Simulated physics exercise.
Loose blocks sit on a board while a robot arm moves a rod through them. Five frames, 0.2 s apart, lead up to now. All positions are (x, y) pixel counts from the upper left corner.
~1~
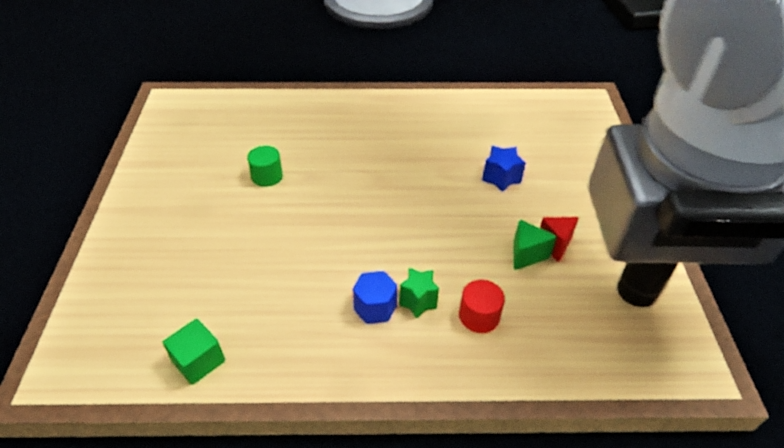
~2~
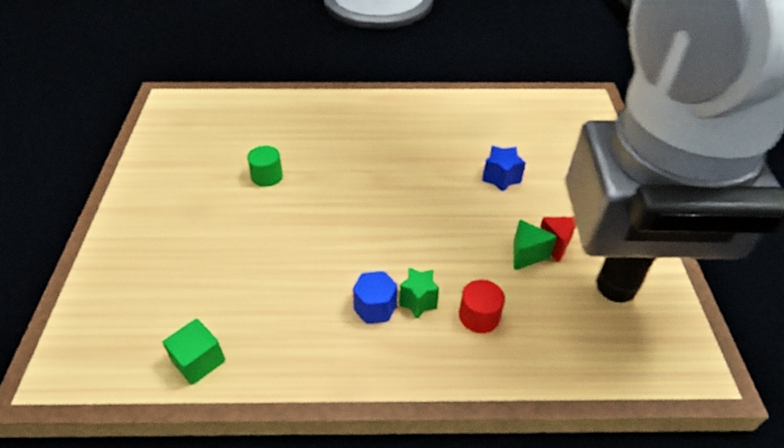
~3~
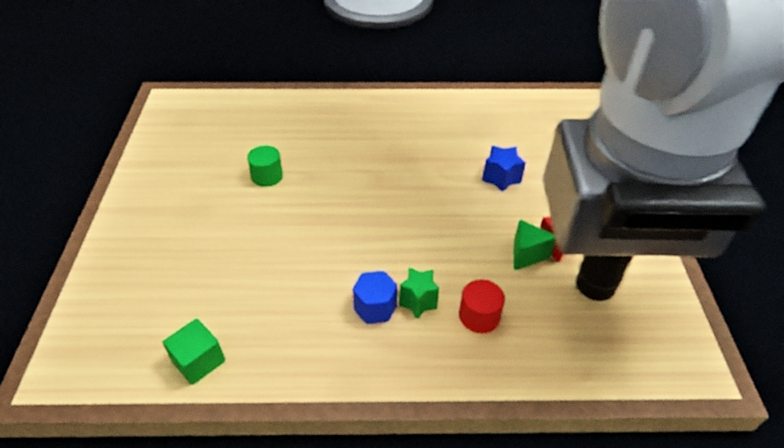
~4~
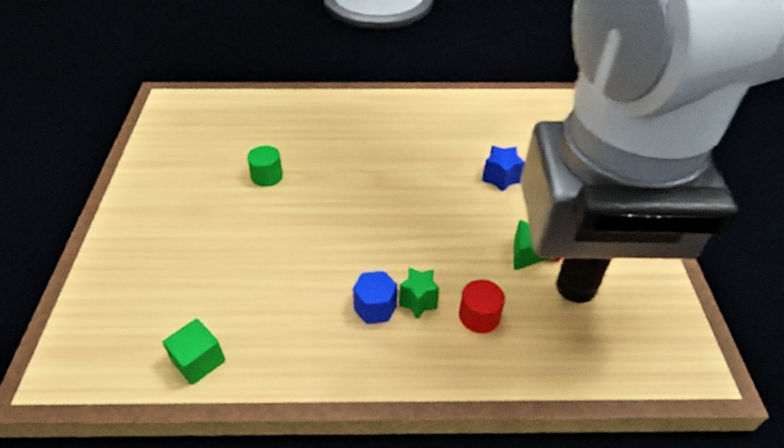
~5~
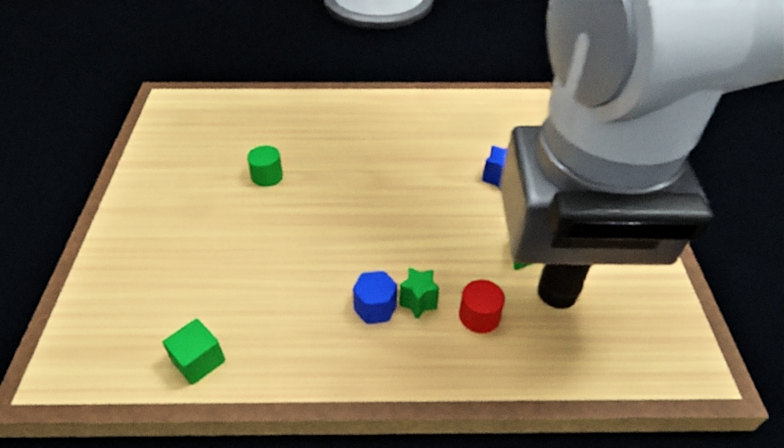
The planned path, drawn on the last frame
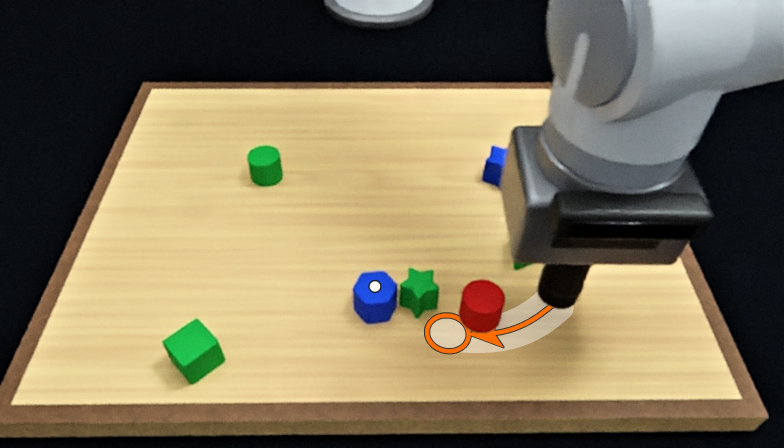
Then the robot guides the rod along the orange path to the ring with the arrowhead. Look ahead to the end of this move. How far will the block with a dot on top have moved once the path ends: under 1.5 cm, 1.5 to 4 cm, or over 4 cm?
Travels under 1.5 cm.
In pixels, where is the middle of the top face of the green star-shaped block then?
Answer: (402, 265).
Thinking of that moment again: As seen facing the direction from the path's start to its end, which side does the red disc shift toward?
It goes right.
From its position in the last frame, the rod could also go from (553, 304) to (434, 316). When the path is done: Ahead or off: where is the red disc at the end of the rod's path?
The rod still pushes it.
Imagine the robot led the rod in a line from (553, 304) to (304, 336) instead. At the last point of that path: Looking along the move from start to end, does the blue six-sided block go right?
Yes, that is what happens.
The drawn path runs from (553, 304) over (525, 324) and (488, 334) to (448, 333); the dot is on the blue six-sided block.
On the path given first. One third of the way, rod at (528, 313); nothing pushed yet.
Two thirds of the way, rod at (490, 323); green star-shaped block at (416, 279); red disc at (456, 292).
At the end, rod at (449, 322); blue six-sided block at (371, 286); green star-shaped block at (402, 265), turned 30° anticlockwise; red disc at (433, 280); green triangular block not moved.
